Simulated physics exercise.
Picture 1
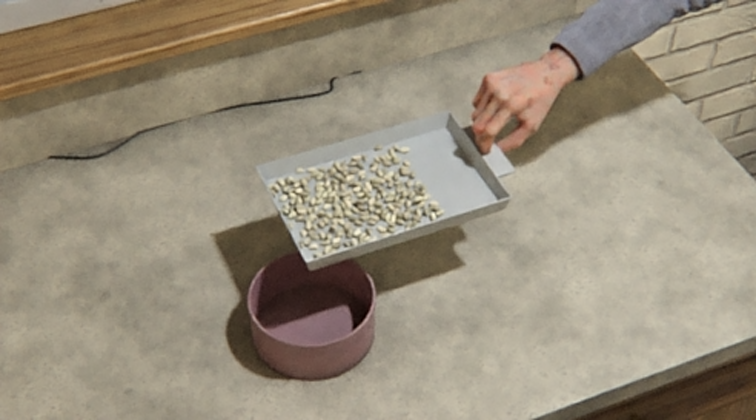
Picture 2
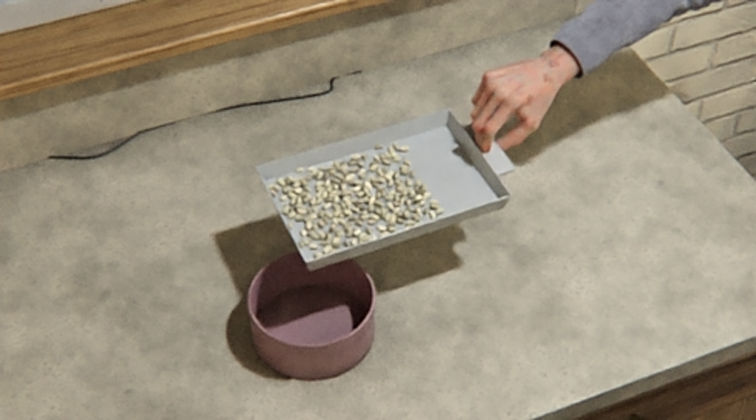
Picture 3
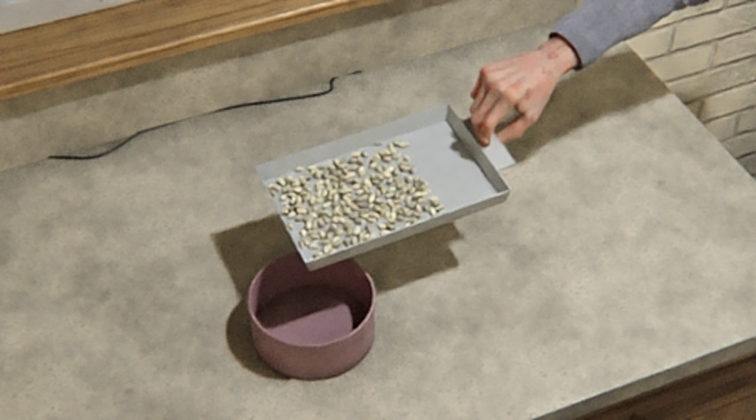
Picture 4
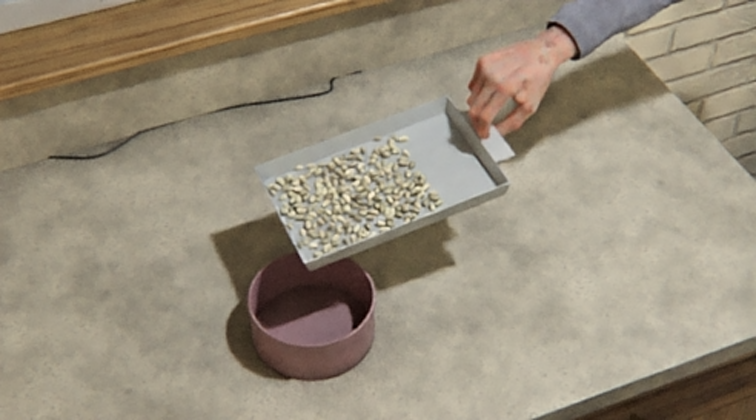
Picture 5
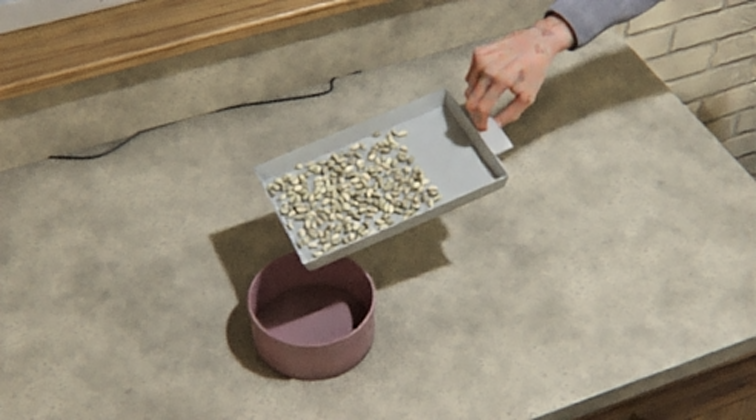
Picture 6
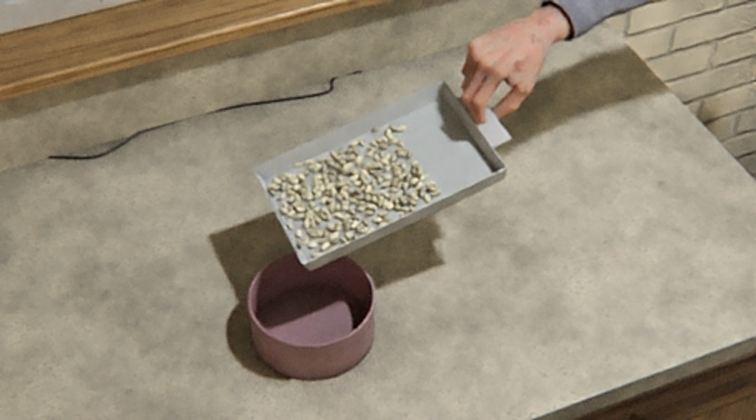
A hand in a grey sleeve, at the upper right, grips the end of a pale grey tray of white beans above a grey stone-like counter, seen from above at an angle. A round, dusky pink pot stands below the tray's left end, with a dark cord behind. The hand slowly raises the tray's right end, tilting it slightly leftward, while the beans barely shift and the view stays still.
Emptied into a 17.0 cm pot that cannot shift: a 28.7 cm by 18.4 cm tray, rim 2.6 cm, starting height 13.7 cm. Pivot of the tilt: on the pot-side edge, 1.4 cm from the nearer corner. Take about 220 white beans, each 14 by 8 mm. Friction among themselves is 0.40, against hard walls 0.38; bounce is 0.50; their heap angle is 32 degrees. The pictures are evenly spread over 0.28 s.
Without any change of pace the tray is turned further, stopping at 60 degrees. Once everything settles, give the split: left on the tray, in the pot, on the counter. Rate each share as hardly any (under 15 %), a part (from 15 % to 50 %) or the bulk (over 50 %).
Left on the tray: The bulk; pot: Hardly any; counter: Hardly any.
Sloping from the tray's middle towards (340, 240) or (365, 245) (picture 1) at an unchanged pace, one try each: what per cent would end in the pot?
Roughly 30 % for the first direction, roughly 20 % for the second.
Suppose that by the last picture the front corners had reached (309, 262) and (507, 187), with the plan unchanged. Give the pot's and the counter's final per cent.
In the pot: 15 per cent; on the counter: 0 per cent.
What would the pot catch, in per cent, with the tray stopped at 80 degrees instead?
Then about 30 per cent.
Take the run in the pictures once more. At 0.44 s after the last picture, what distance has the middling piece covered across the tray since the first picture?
Displacement on the tray: About 3 cm.
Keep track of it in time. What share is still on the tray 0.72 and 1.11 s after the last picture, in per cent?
Sequence: 100; 100.
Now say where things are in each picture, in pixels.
The first picture shows tray tilt 0 degrees, front corners at (309, 257) and (506, 195); middle of the pieces at (352, 202); pot at (312, 296).
The second picture shows tray tilt 1 degrees, front corners at (309, 257) and (506, 194); middle of the pieces at (352, 201).
The third picture shows tray tilt 3 degrees, front corners at (308, 258) and (505, 188); middle of the pieces at (352, 199).
The fourth picture shows tray tilt 6 degrees, front corners at (307, 258) and (505, 181), lowest corner left front; middle of the pieces at (352, 196).
The fifth picture shows tray tilt 9 degrees, front corners at (306, 258) and (503, 174), lowest corner left front; middle of the pieces at (351, 194).
The sixth picture shows tray tilt 12 degrees, front corners at (305, 259) and (501, 167), lowest corner left front; middle of the pieces at (350, 192); pot at (312, 296).
Then, 0.44 s after the last picture, tilt 35 degrees; the tray holds 100 %, the pot 0 %.
Then, 0.72 s after the last picture, tilt 50 degrees; the tray holds 100 %, the pot 0 %.
Then, 1.11 s after the last picture, tilt 60 degrees; the tray holds 100 %, the pot 0 %.
In the end, tray 95 %, pot 5 %, counter 5 %.
